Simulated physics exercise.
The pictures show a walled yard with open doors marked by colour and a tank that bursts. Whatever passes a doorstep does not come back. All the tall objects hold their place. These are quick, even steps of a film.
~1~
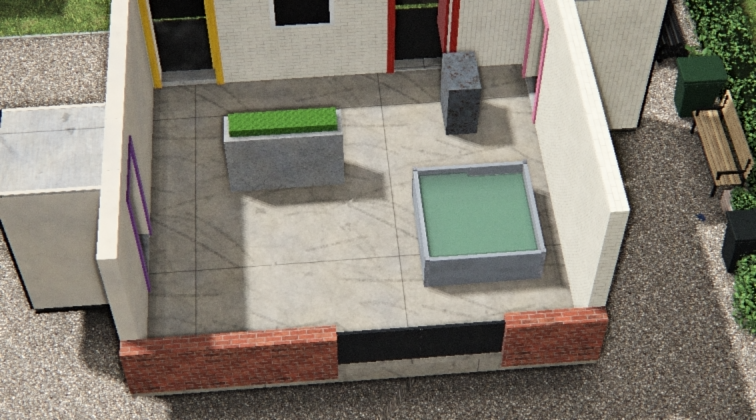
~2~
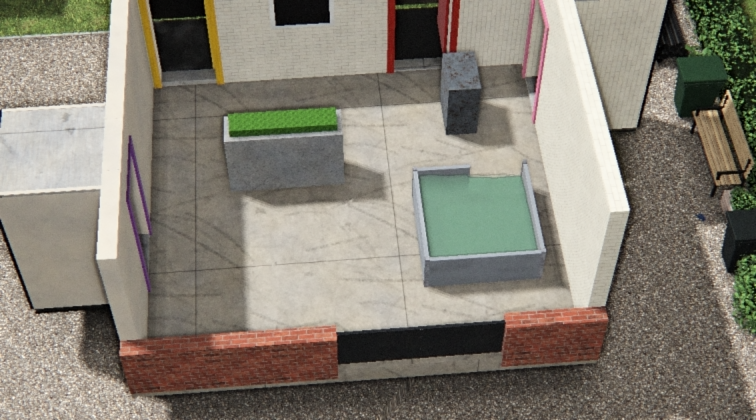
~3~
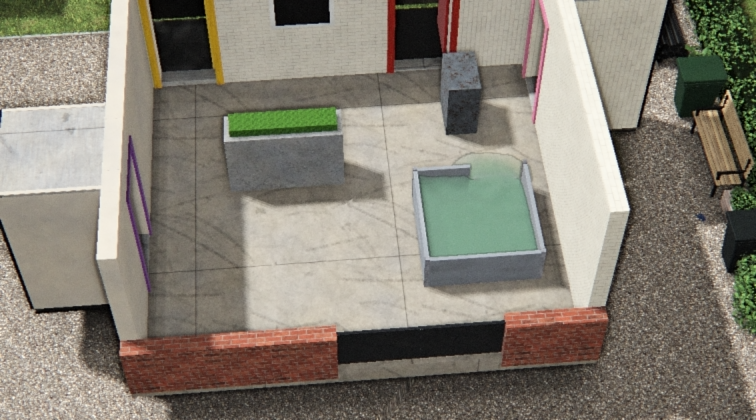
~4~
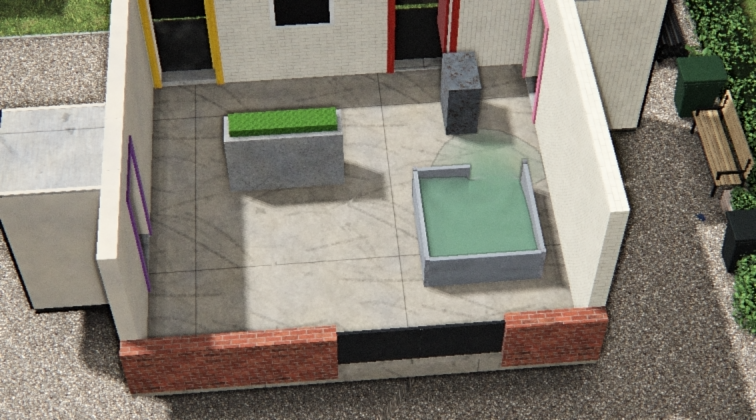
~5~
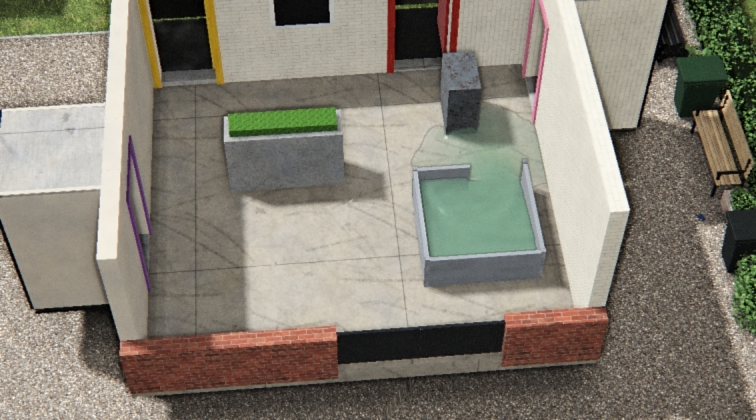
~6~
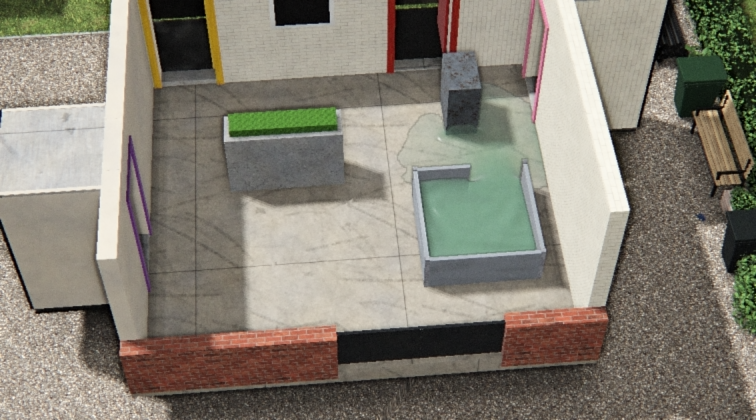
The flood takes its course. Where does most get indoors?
The pink doorway takes the most.
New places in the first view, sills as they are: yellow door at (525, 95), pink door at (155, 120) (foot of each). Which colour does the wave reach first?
It is the yellow one.
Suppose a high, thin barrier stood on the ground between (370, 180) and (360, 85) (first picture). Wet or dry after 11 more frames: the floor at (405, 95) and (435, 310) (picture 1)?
In turn: Under water, dry.
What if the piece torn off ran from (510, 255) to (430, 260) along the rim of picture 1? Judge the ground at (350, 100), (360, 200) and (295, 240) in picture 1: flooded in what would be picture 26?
As listed: Clear, not flooded, under water.
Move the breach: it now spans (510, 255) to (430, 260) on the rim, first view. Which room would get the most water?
The purple-painted one.
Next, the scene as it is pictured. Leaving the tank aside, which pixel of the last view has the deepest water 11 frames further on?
I would point to (504, 70).
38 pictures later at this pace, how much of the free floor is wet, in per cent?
Close to 55 %.
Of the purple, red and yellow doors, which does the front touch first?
That is the one in red.
A moment on, water covers 15 % of the floor; purple door not reached, yellow door not reached, red door not reached, pink door a trickle in.
Next, water covers 30 % of the floor; purple door not reached, yellow door not reached, red door wet at the sill, nothing in, pink door some in.
Then, water covers 40 % of the floor; purple door not reached, yellow door wet at the sill, nothing in, red door a trickle in, pink door a lot in.
Later, water covers 55 % of the floor; purple door wet at the sill, nothing in, yellow door wet at the sill, nothing in, red door some in, pink door a lot in.
In the end, water covers 75 % of the floor; purple door wet at the sill, nothing in, yellow door wet at the sill, nothing in, red door some in, pink door a lot in; the pink door has let in the most.
